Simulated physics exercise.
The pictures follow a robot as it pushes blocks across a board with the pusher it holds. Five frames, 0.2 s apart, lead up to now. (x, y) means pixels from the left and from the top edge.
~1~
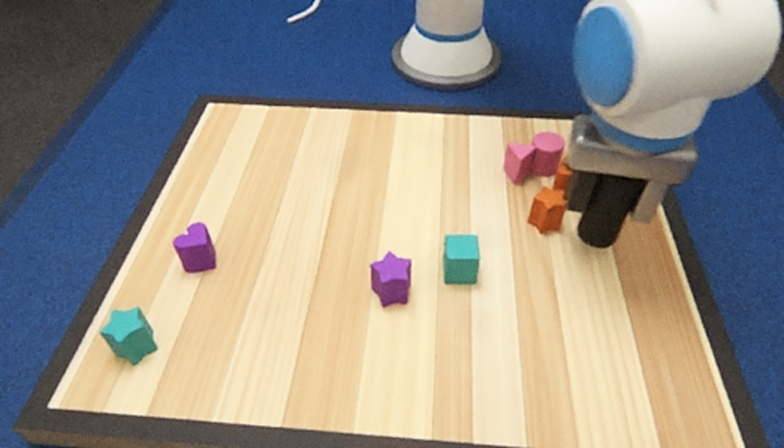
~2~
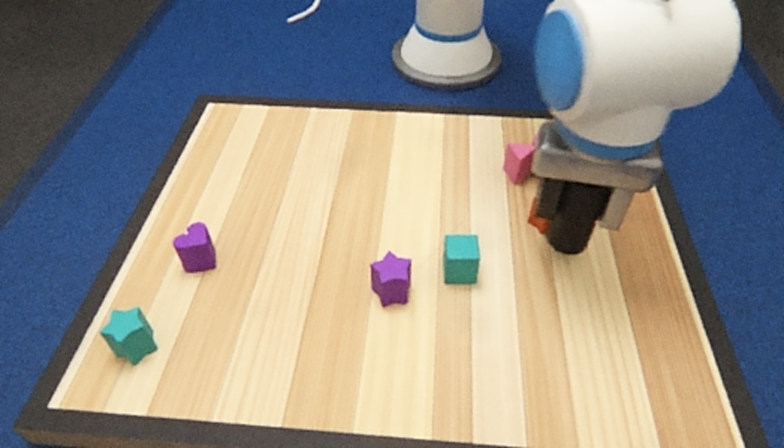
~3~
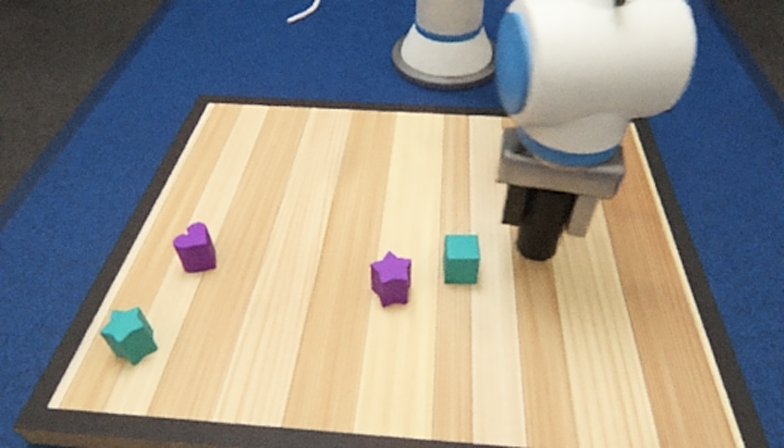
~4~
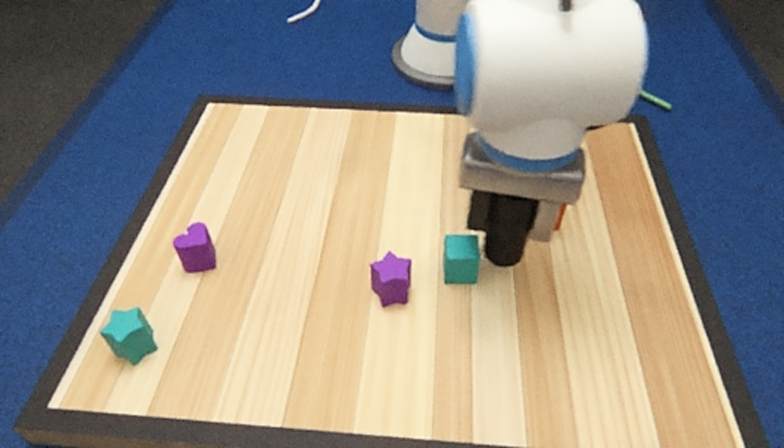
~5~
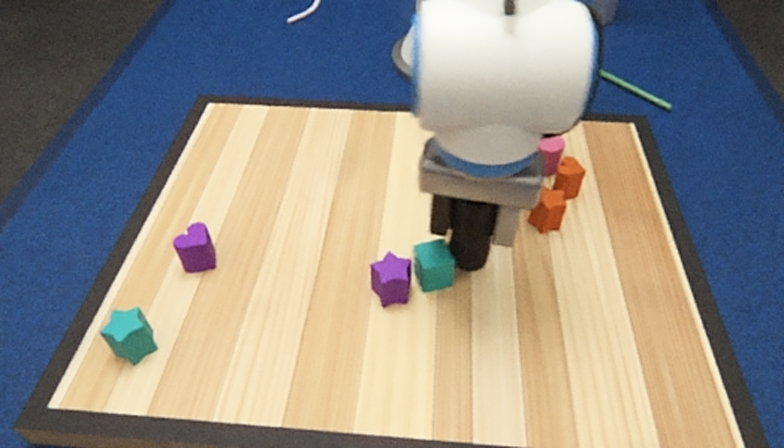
A white and blue robot arm swept left across the striped wooden board from beside the orange and pink blocks, then nudged the turquoise square a short way left, close to the purple star.
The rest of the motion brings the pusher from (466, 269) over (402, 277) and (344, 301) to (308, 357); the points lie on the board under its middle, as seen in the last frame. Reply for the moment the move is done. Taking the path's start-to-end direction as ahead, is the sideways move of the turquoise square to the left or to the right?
Right-hand side.
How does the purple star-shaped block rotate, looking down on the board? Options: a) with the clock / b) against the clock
b: Against the clock.
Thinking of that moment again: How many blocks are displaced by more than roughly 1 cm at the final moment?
I expect two blocks to be moved by more than 1 cm.
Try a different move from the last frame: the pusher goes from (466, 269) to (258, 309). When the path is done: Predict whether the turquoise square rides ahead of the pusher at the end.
Prediction: Still leading.
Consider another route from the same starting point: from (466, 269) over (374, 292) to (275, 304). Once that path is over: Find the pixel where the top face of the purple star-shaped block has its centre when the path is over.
The middle of its upper face will lie at (251, 331).
The first path, step by step. One third of the way, pusher (402, 265); purple star-shaped block (340, 286), turned 45° anticlockwise; turquoise square (365, 262).
Two thirds of the way, pusher (342, 289); purple star-shaped block (285, 318), turned 95° anticlockwise; turquoise square (301, 286).
At the end, pusher (305, 345); purple star-shaped block (260, 340), turned 95° anticlockwise; turquoise square (279, 295), turned 35° clockwise.
